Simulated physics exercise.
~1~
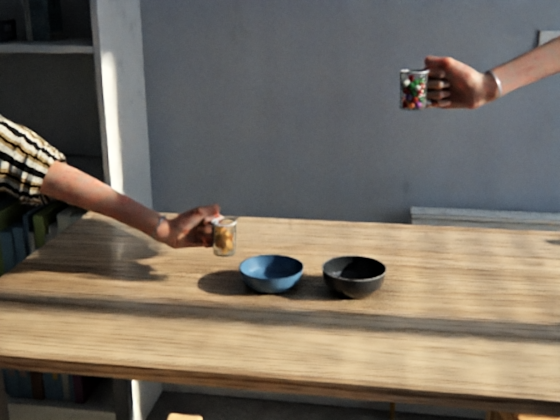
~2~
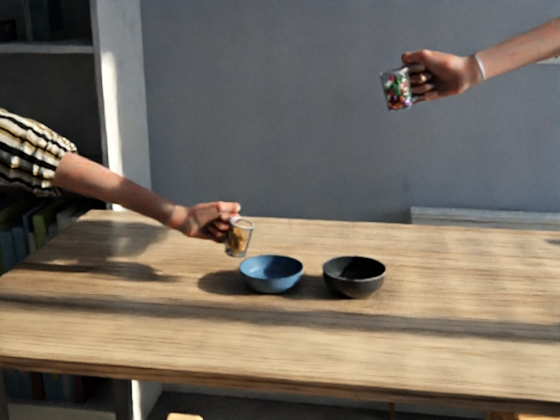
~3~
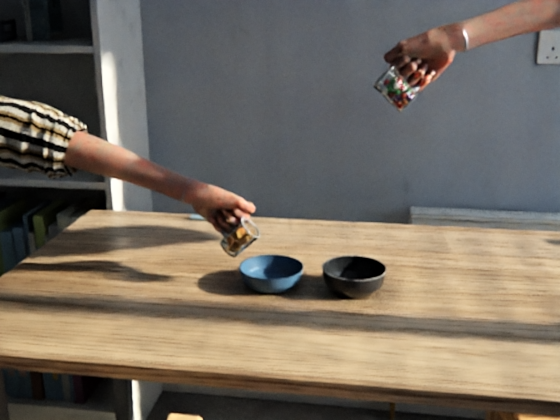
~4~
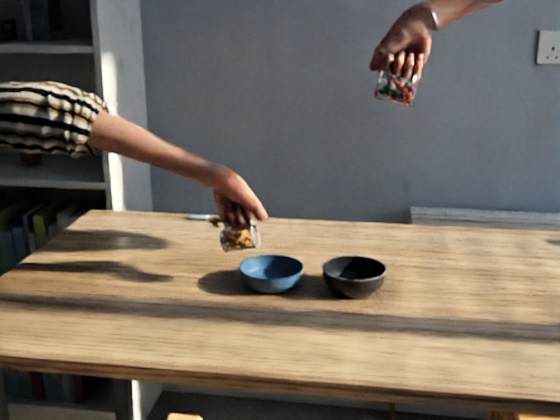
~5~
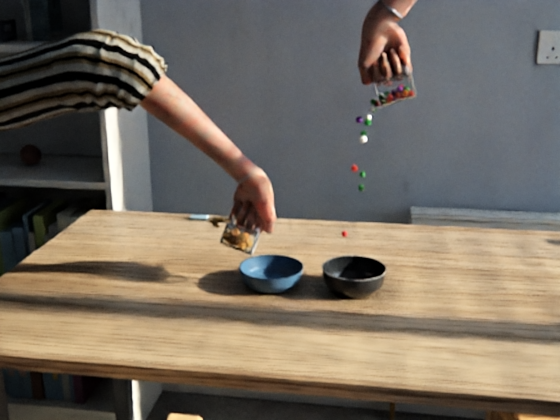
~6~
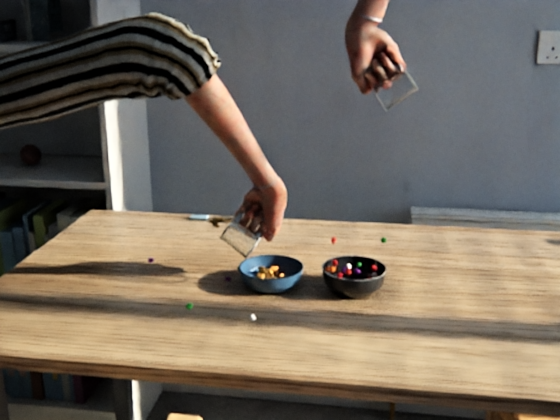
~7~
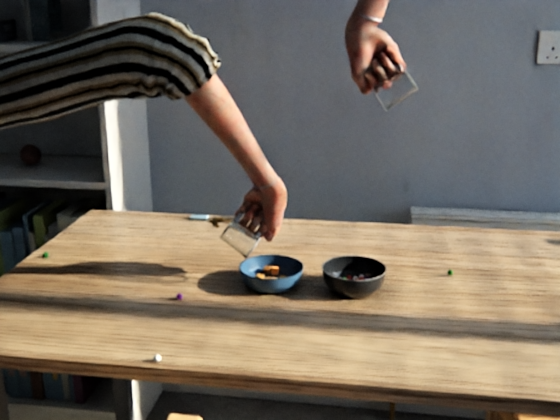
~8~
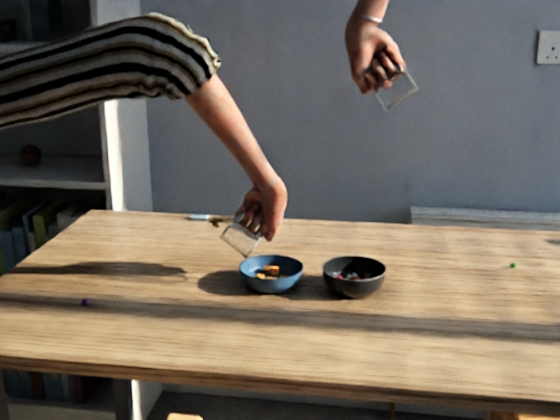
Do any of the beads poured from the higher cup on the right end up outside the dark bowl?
Yes, several of them bounce away across the table, though most end up in the dark bowl. The blue bowl on the left keeps everything poured into it.
